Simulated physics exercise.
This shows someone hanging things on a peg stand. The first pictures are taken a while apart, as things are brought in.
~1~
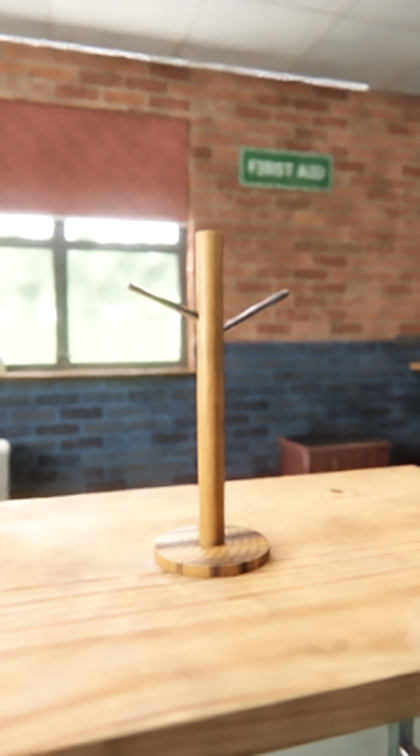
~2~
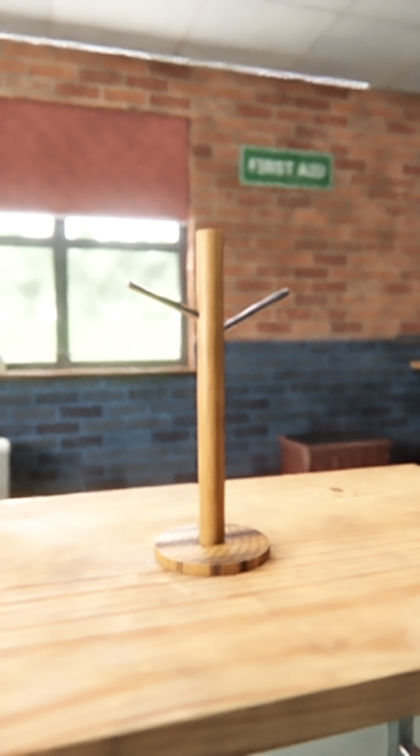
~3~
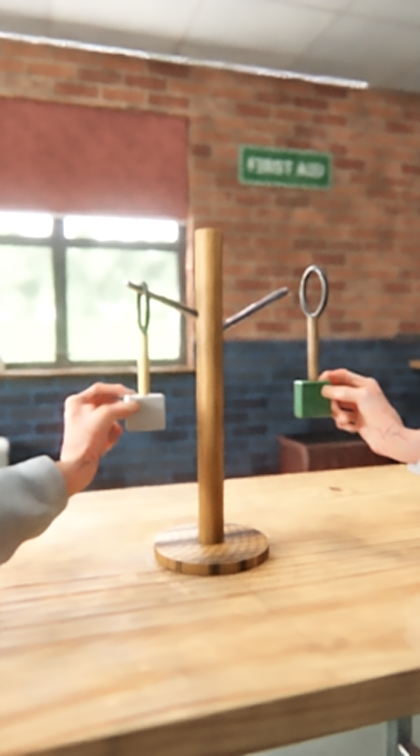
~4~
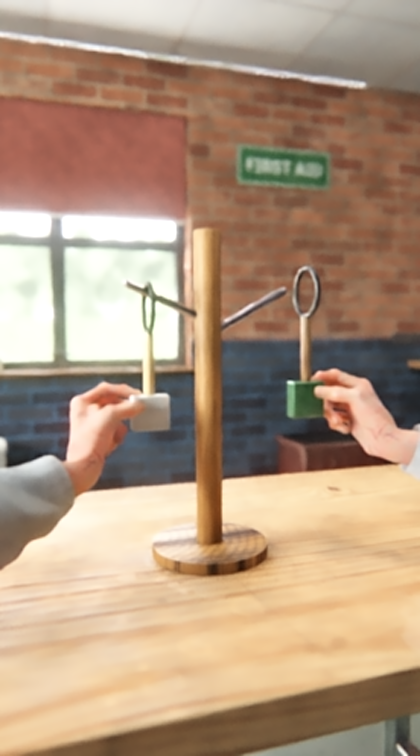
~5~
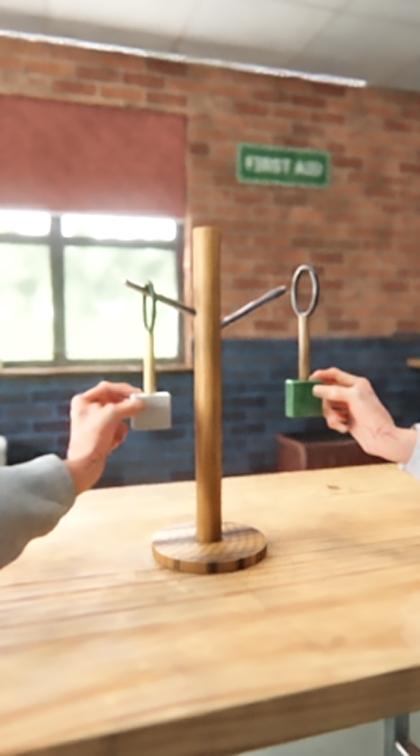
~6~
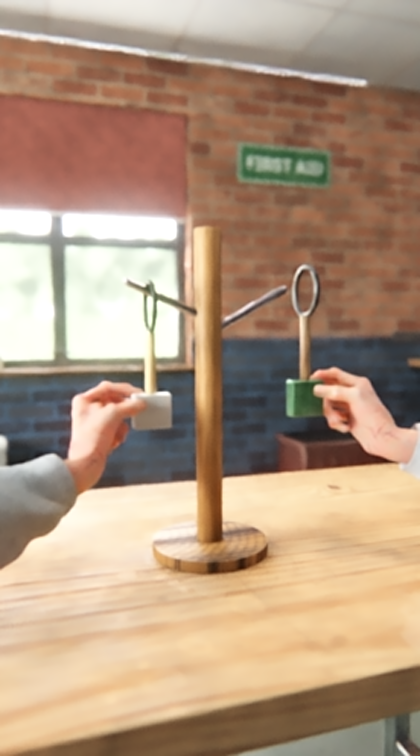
A wooden peg stand stood alone on a table, then two hands brought in a white brush on the left and a green one on the right, and held them nearly still by the pegs.
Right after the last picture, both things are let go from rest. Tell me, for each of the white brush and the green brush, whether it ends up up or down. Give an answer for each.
One by one: The white brush keeps its grip. The green brush loses its grip.
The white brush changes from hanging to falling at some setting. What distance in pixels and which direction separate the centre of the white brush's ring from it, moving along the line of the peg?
It takes a move of some 24 pixels to the left.
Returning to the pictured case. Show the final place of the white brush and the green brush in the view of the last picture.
Final centres, approx.: First (180, 369), second (305, 465).
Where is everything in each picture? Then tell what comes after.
In the first frame, peg stand (212, 397).
In the second frame, peg stand (213, 395).
In the third frame, still on the way; white brush (144, 356); peg stand (212, 395).
In the fourth frame, still on the way; green brush (306, 342); peg stand (210, 395).
In the fifth frame, still on the way; white brush (150, 354); peg stand (210, 393).
In the sixth frame, in place, still held; white brush (151, 354); green brush (306, 340); peg stand (210, 393).
Then, 0.14 s on from there, white brush moving near (154, 358); green brush displaced about its own width near (306, 375).
Then, 0.20 s on from there, white brush turned 4° from its first pose near (156, 359); green brush on its way down near (305, 428).
Then, 0.40 s on from there, white brush displaced a little near (166, 363); green brush at the bottom near (305, 466).
In the end, the white brush stays on its peg, near (180, 370); the green brush falls off, near (305, 466).
